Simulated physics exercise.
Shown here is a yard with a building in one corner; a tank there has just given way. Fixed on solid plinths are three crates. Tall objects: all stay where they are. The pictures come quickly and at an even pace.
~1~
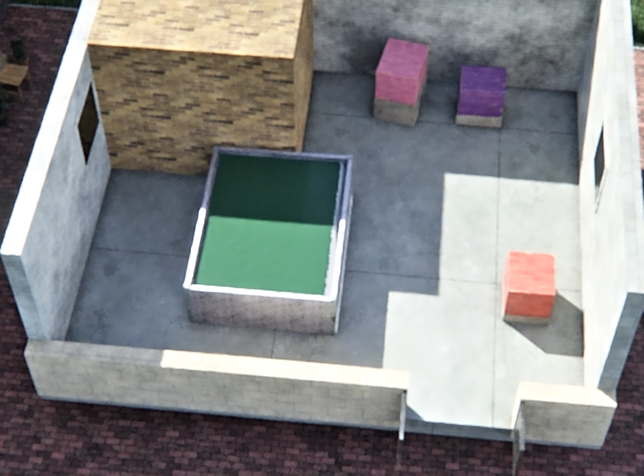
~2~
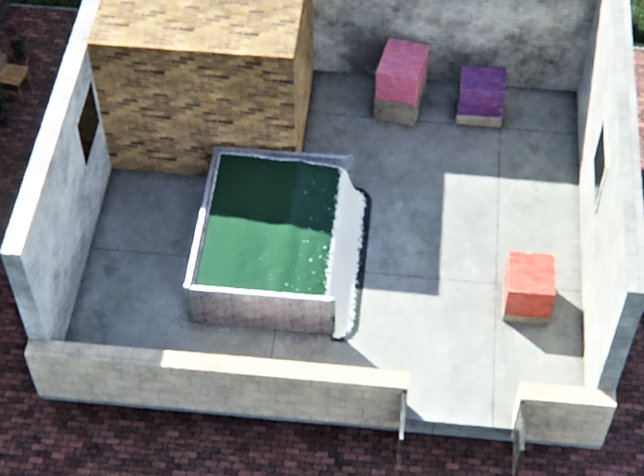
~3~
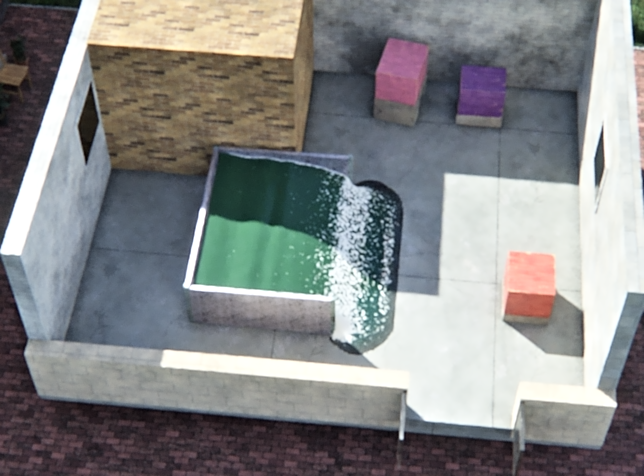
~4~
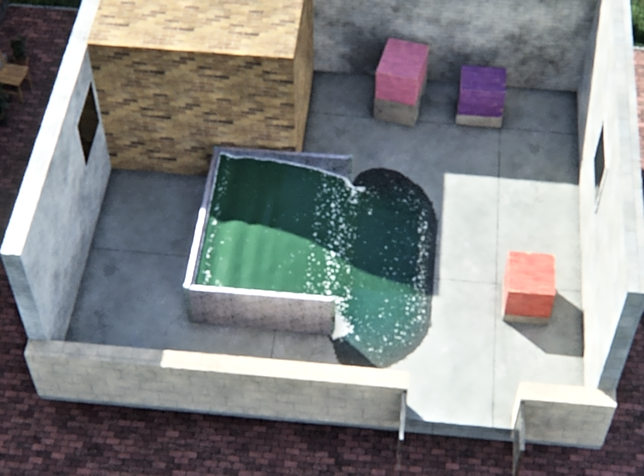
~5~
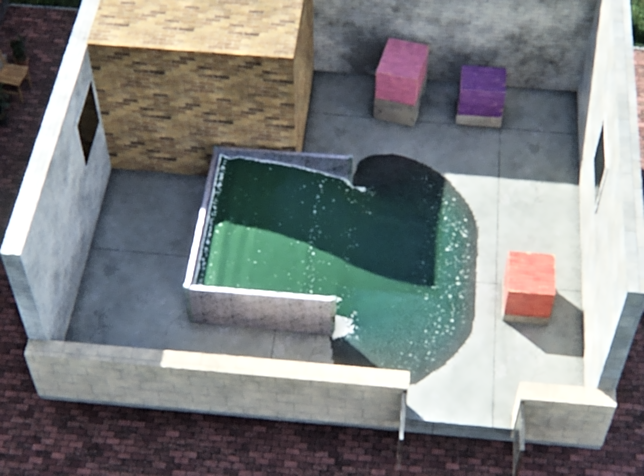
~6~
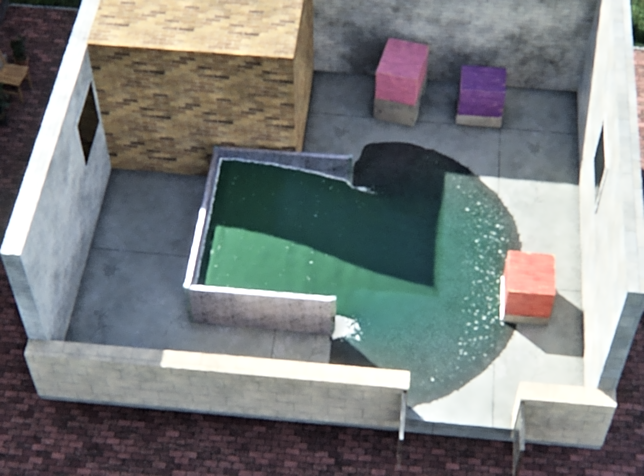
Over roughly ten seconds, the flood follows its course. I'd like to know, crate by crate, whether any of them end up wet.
Result: The purple crate is not missed by the water this time; the pink crate is missed by the water this time; the red crate is not missed by the water this time.
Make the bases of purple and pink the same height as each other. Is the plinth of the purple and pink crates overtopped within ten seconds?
With the swap, purple avoids the flood while pink is flooded.
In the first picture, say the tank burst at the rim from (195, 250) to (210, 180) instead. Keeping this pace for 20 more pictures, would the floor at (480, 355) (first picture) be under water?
My call for that point is drenched.
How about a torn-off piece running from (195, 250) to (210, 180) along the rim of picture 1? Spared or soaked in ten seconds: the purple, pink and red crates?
My guess is purple remains untouched, pink remains untouched, and red goes wet.
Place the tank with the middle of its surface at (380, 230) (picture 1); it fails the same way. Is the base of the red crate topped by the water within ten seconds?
Red: Overtopped.
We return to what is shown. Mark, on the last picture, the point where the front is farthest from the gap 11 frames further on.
The front tops out at about (577, 93).
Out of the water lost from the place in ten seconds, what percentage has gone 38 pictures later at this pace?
Roughly 75 percent of it.
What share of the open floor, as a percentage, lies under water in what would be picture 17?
Near 55 in a hundred.
A moment on, water covers 55 % of the floor; the purple crate water round its plinth, the pink crate water round its plinth, the red crate water round its plinth.
Next, water covers 55 % of the floor; the purple crate water round its plinth, the pink crate water round its plinth, the red crate water round its plinth.
Then, water covers 60 % of the floor; the purple crate water round its plinth, the pink crate water round its plinth, the red crate water round its plinth.
Later, water covers 80 % of the floor; the purple crate water round its plinth, the pink crate water round its plinth, the red crate water round its plinth.
In the end, water covers 95 % of the floor; the purple crate was topped, the pink crate stayed above the water, the red crate was topped.
